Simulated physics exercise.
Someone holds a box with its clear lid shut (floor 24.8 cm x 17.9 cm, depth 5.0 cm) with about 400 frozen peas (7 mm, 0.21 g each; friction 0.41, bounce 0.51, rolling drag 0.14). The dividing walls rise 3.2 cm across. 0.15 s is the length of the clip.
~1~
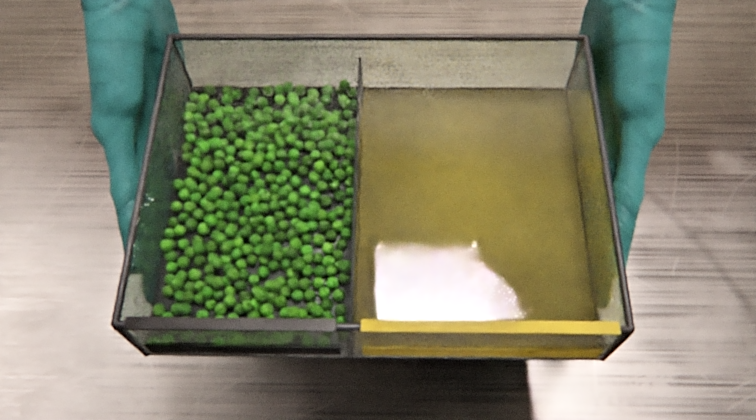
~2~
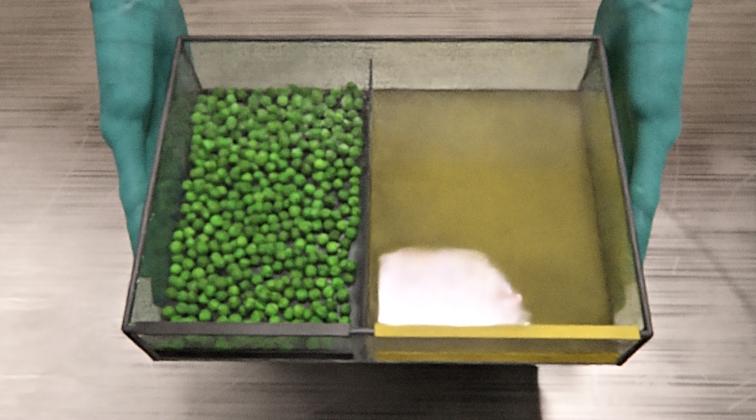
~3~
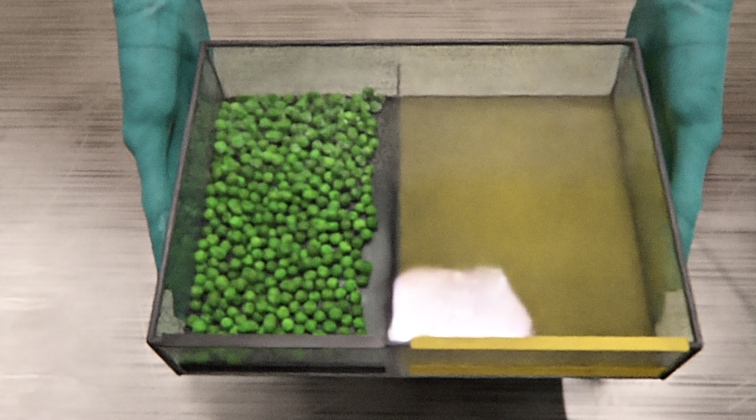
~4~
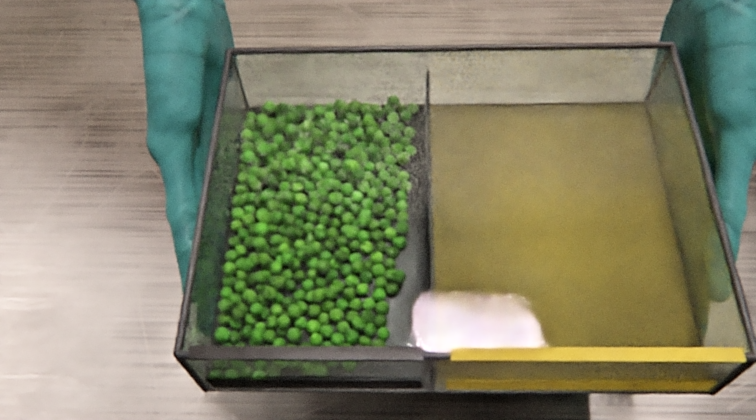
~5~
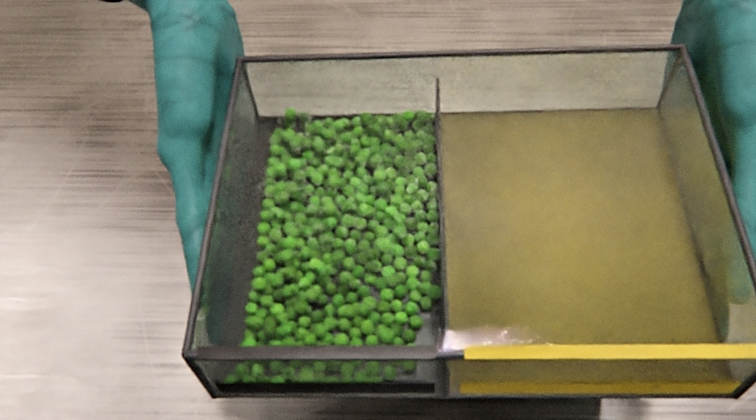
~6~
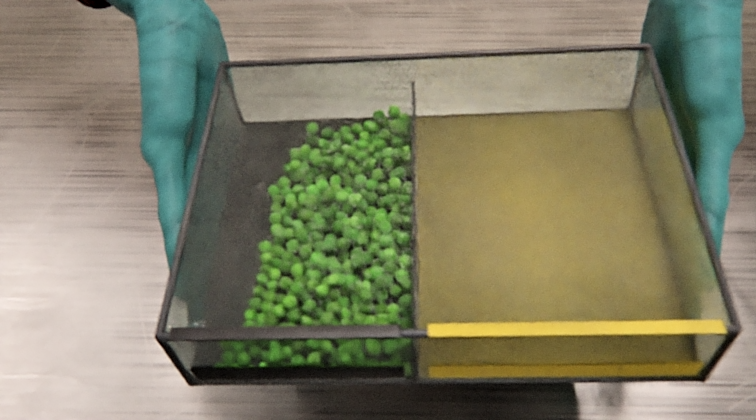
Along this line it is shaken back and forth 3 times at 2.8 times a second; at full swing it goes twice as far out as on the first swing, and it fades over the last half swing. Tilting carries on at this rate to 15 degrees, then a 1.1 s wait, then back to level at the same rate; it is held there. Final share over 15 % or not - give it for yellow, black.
Yellow compartment: Over, black compartment: Over.
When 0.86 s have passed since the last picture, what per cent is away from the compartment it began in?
About 35 per cent is away from its starting compartment then.
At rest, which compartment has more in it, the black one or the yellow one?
Larger share at rest: In the black compartment.
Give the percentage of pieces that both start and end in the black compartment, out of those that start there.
It comes to around 60 per cent.
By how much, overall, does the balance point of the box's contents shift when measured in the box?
From start to finish it ends up roughly 7.5 cm away.
Then, 0.47 s after the last picture, tilt 15 degrees; yellow 25 %, black 75 %; middle of all pieces near (197, 195).
Then, 0.86 s after the last picture, tilt 15 degrees; yellow 35 %, black 65 %; middle of all pieces near (246, 179).
Then, 1.22 s after the last picture, tilt 13 degrees; yellow 35 %, black 65 %; middle of all pieces near (359, 152).
Then, 1.56 s after the last picture, tilt 0 degrees; yellow 35 %, black 65 %; middle of all pieces near (354, 129).
In the end, yellow 35 %, black 65 %.
